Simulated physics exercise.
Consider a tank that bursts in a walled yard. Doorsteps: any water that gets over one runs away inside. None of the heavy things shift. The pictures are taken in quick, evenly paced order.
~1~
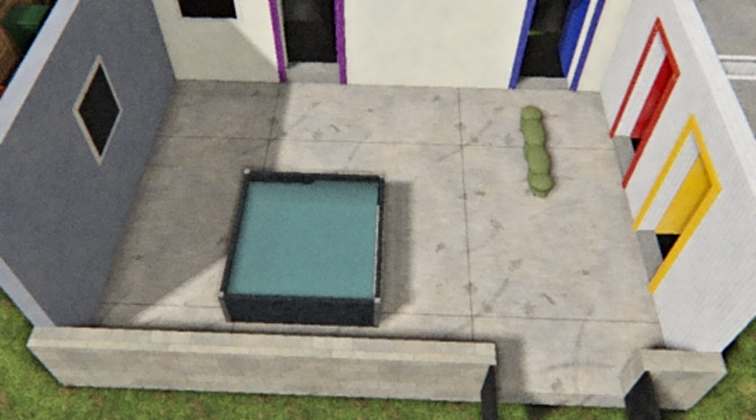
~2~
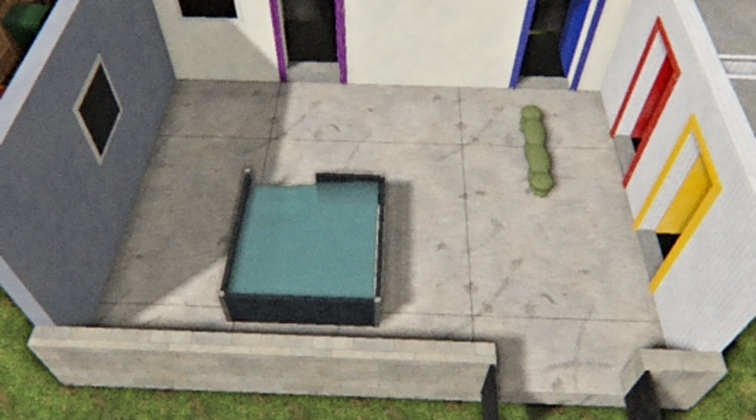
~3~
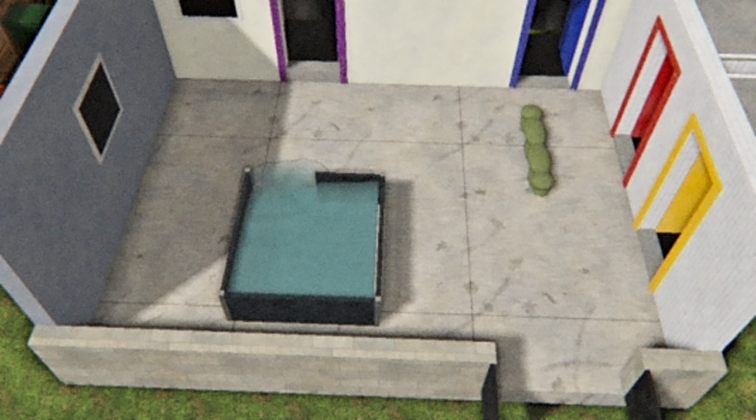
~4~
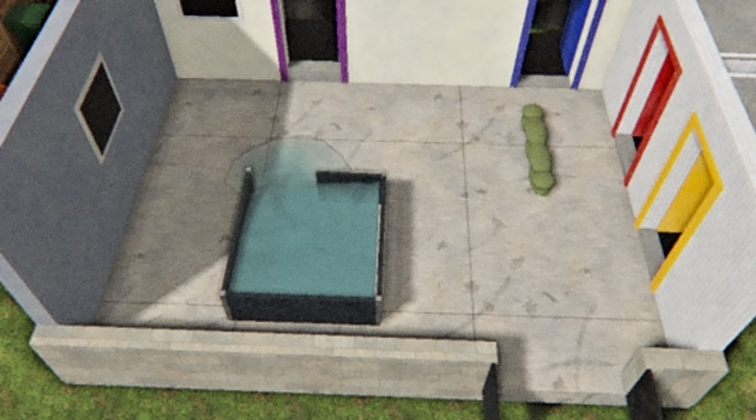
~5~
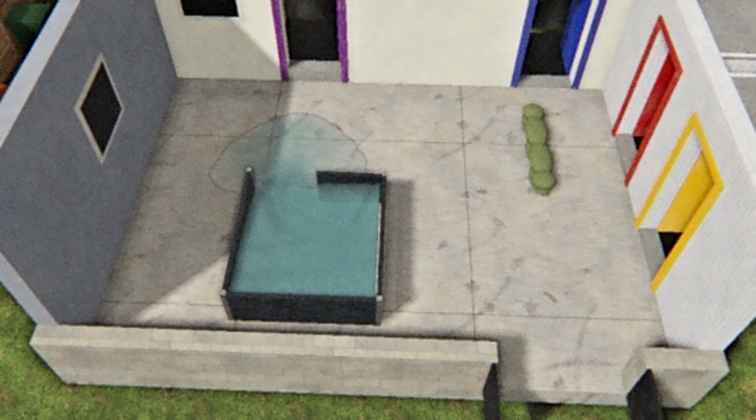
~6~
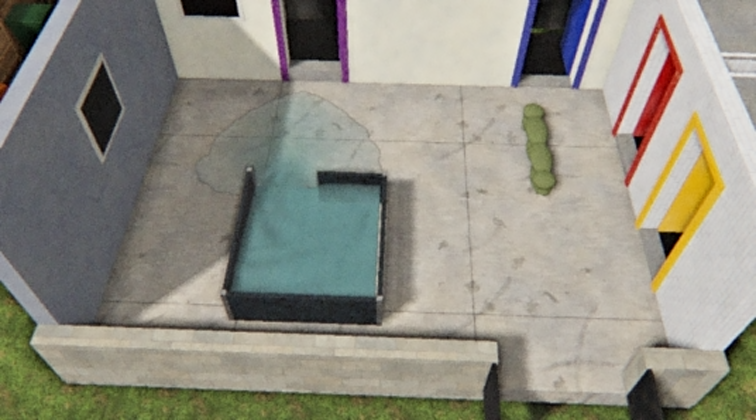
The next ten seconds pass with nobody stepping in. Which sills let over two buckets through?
Result: I expect the red door to stay within two buckets; I expect the purple door to stay within two buckets; I expect the yellow door to stay within two buckets; I expect the blue door to stay within two buckets.
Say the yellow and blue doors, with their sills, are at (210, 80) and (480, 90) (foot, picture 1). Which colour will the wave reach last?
It would be the red door, I think.
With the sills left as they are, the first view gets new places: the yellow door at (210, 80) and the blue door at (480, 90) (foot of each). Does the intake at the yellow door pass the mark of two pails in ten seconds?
Then: The yellow one floods.
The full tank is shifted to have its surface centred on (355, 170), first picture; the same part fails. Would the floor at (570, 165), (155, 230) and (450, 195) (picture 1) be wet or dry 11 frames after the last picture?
In turn: No water, free of water, dry.
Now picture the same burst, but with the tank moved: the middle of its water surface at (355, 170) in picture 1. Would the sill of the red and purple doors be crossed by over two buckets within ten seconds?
Note: Red door falls short; purple door exceeds the mark.
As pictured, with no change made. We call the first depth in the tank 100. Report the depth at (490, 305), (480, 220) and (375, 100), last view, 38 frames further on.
Roughly 2 per cent, 4 per cent and 16 per cent.
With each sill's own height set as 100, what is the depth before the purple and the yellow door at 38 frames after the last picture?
The first is near 50 per cent, the second near 10 per cent.
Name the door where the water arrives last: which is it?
Result: The door marked yellow.
A moment on, water covers 20 % of the floor; the red door not reached, the purple door wet at the sill, nothing in, the yellow door not reached, the blue door not reached.
Next, water covers 25 % of the floor; the red door not reached, the purple door wet at the sill, nothing in, the yellow door not reached, the blue door not reached.
Then, water covers 35 % of the floor; the red door not reached, the purple door wet at the sill, nothing in, the yellow door not reached, the blue door wet at the sill, nothing in.
Later, water covers 70 % of the floor; the red door wet at the sill, nothing in, the purple door wet at the sill, nothing in, the yellow door not reached, the blue door wet at the sill, nothing in.
In the end, water covers 95 % of the floor; the red door wet at the sill, nothing in, the purple door wet at the sill, nothing in, the yellow door wet at the sill, nothing in, the blue door under two buckets in.
